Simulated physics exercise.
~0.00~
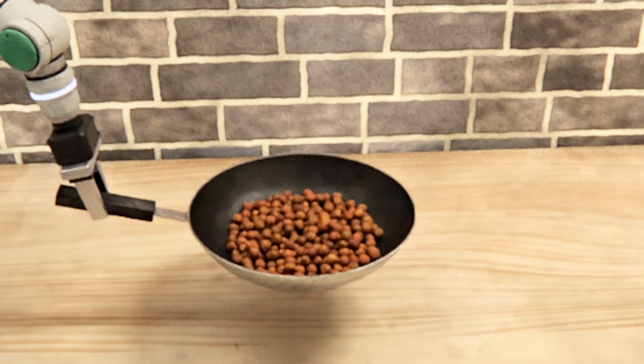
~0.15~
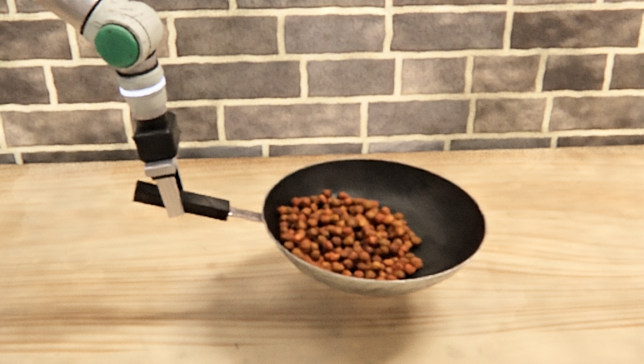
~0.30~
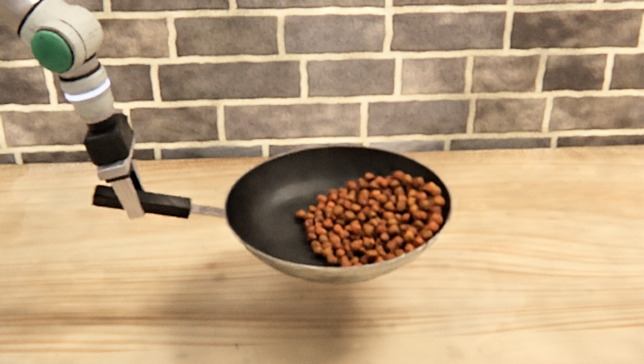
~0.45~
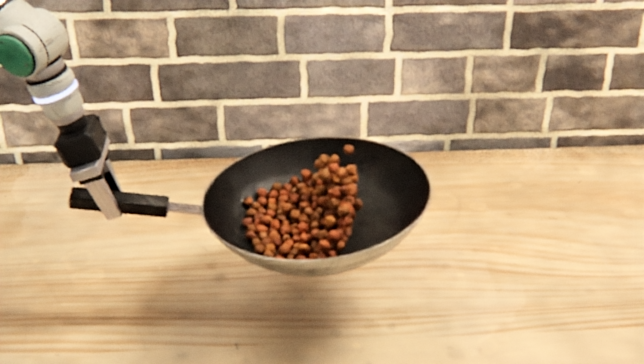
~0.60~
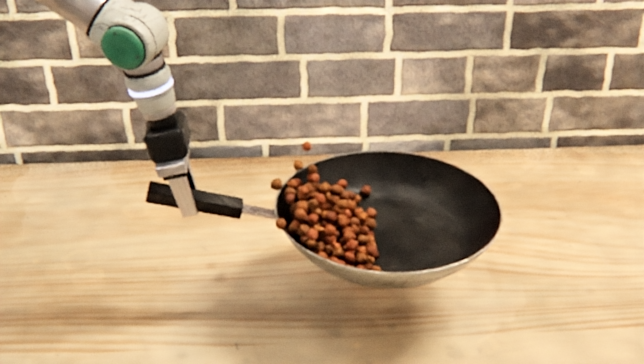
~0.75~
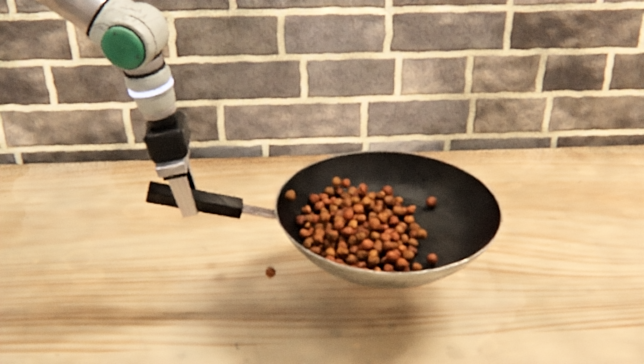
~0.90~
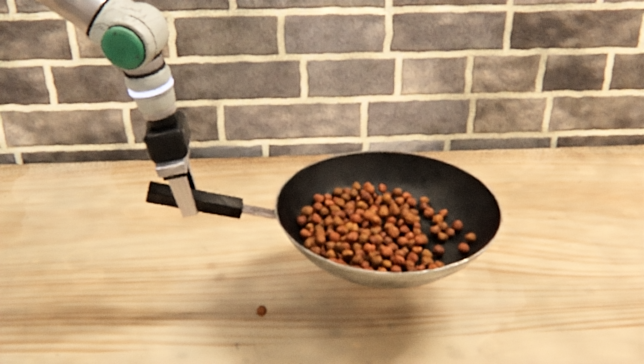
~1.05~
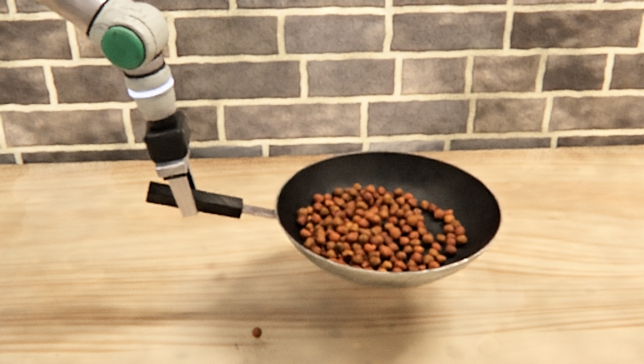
On a pale wooden surface in front of a grey brick wall, a robot arm holds a dark frying pan heaped with hazelnuts by its handle. The arm moves the pan to the right, then draws it back to the left, and the nuts slide toward the far right side. As the pan continues slightly left, they surge back and pile up, one hopping above the rim. The pan swings right again, and the nuts bunch against the handle side, with one dropping out. The pan stops, the rest spread back across it, and the single stray nut lies on the wood below.
